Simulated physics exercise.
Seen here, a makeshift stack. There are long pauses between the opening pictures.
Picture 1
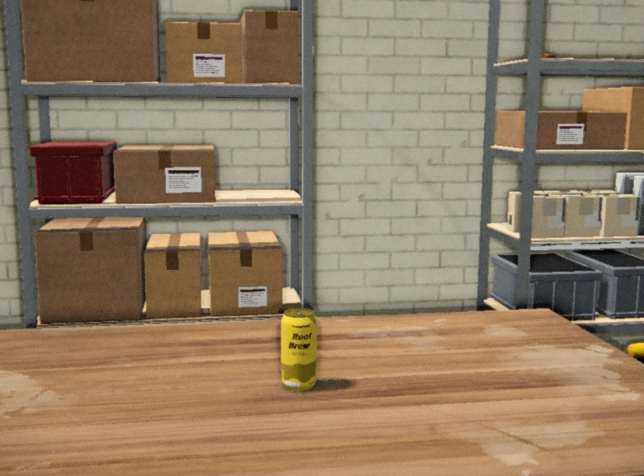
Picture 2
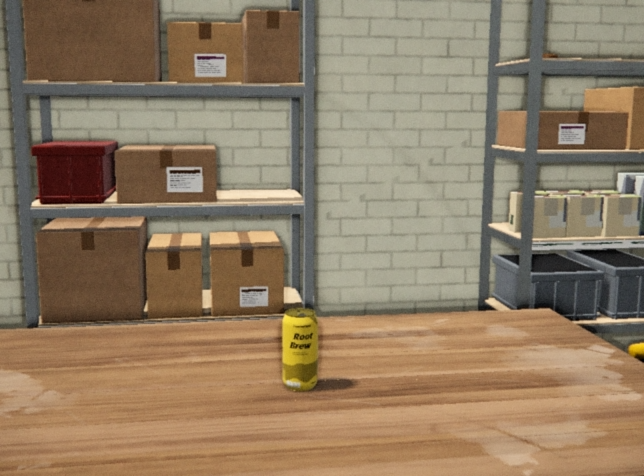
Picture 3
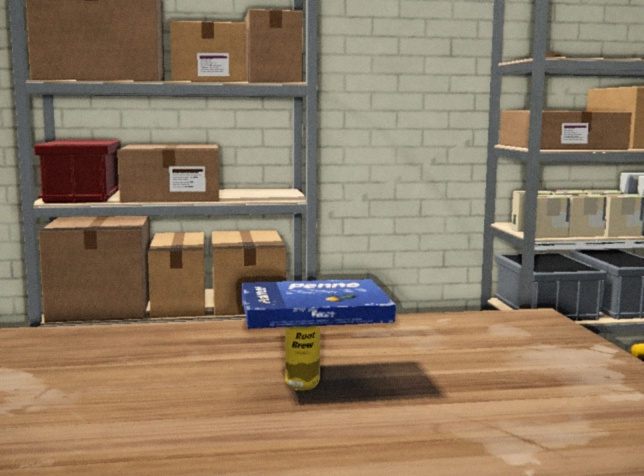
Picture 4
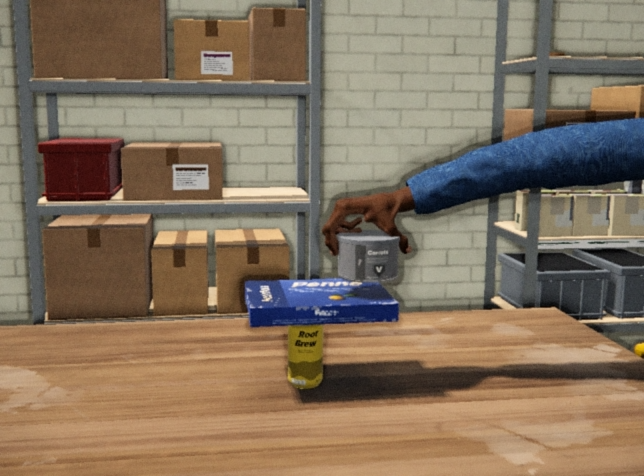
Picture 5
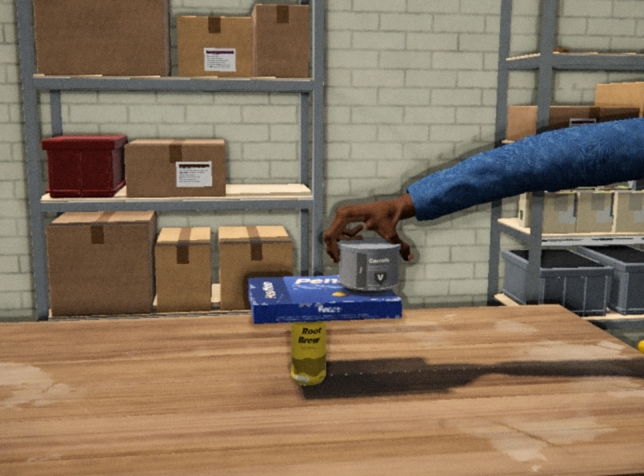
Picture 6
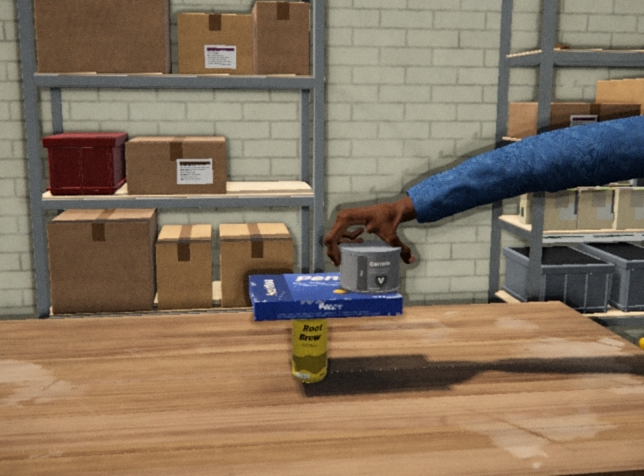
A yellow can stood alone on a wooden table, then a blue penne box appeared on top of it, and a hand in a blue sleeve lowered a grey tub onto the box's right side.
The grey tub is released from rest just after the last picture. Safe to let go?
As it turns out, it gives way.
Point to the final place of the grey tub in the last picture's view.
Around (417, 350).
Then, 0.40 s later than the last frame, grey tub now fallen; blue packet on its side.
Then, 0.60 s later than the last frame, blue packet now fallen.
Then, 1.10 s later than the last frame, yellow can on its side.
When it is over, fallen, grey tub, yellow can and blue packet. End places, in pixels of the last picture, grey tub near (417, 350). The stack loses its balance.
